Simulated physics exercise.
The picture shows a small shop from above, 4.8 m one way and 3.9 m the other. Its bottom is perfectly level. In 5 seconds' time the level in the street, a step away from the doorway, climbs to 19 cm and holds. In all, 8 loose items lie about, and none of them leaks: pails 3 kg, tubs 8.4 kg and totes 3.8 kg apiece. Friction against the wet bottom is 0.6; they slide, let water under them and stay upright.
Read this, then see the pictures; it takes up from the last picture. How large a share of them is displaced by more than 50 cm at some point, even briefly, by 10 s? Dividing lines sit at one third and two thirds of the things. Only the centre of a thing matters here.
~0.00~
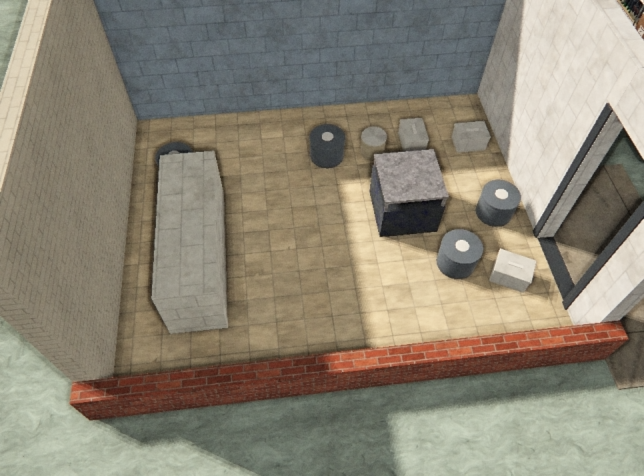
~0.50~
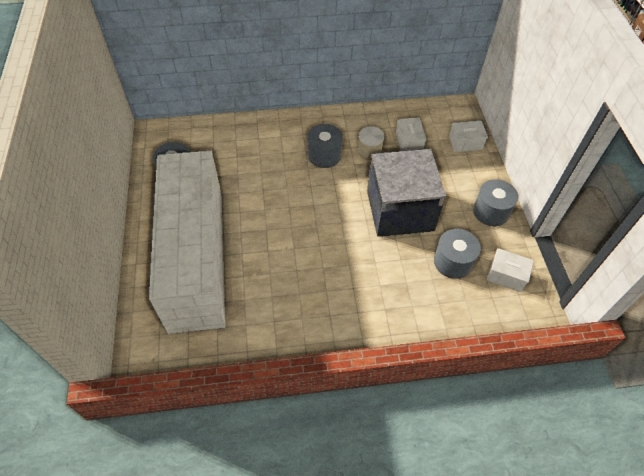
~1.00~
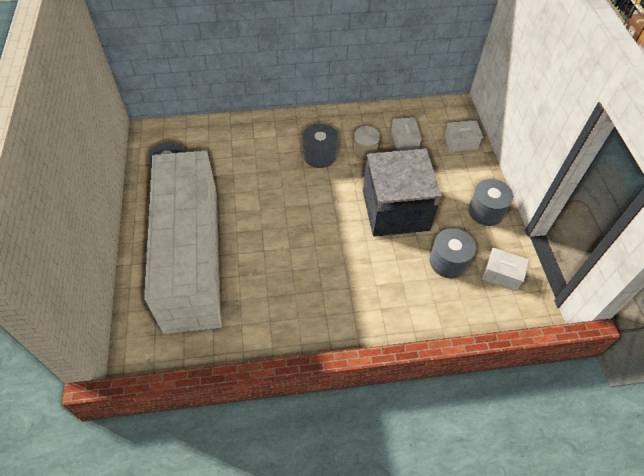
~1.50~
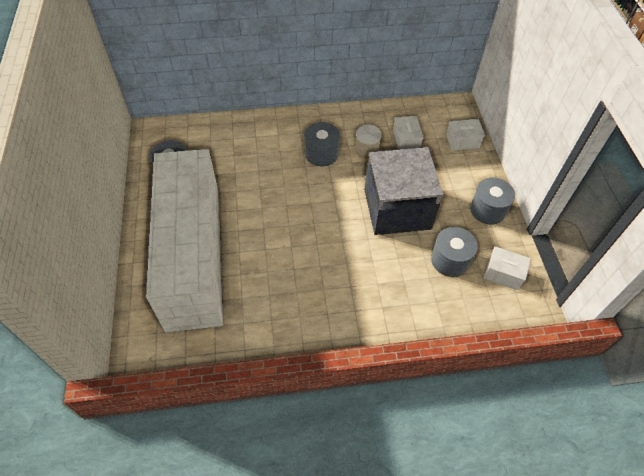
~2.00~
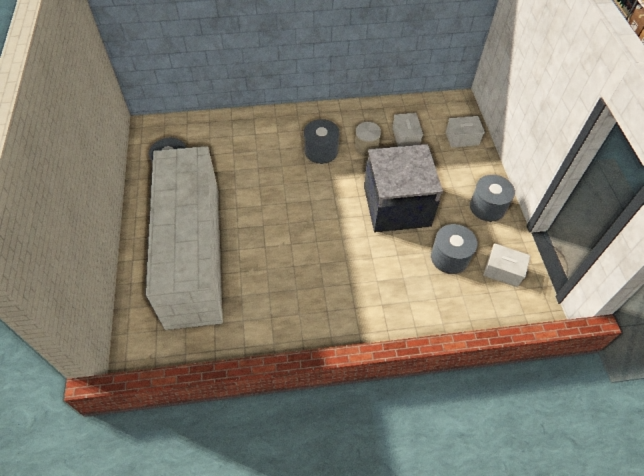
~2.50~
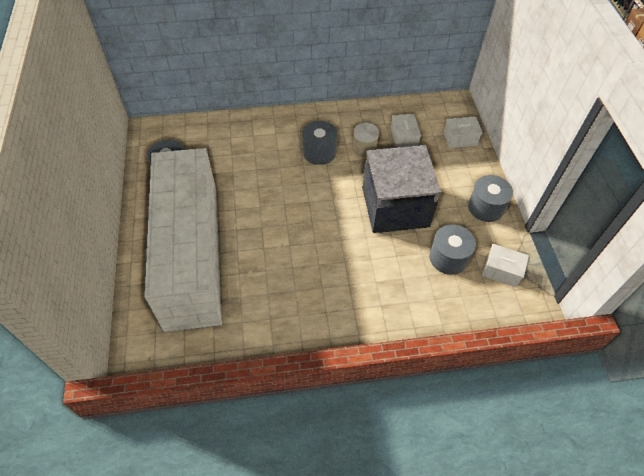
My call: Fewer than a third of them.
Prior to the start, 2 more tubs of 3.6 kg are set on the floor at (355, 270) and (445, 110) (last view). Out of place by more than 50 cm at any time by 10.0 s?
So the first ends up beyond that distance while the second ends up within that distance.
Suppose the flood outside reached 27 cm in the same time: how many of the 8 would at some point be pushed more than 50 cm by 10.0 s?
With that change, 2 of them.
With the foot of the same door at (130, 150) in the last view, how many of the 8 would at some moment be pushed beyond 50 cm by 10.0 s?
Then 5.
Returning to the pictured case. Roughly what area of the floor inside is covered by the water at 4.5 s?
Roughly 3.0 m2 of it is wet.
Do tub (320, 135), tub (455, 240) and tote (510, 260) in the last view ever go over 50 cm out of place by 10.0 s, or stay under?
In that order: Under, over, over.
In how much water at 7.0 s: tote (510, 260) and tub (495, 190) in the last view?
Roughly 4 and 2 cm.
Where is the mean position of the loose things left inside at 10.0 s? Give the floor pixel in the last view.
They average out to somewhere around (334, 193).
After 3.5 s 0 of 8 are over 50 cm from their spots; 0 afloat.
After 4.5 s 1 of 8 are over 50 cm from their spots; 0 afloat.
After 7.0 s 2 of 8 are over 50 cm from their spots; 1 afloat.
After 10.0 s 2 of 8 are over 50 cm from their spots, and 2 have been at some point; 2 afloat.
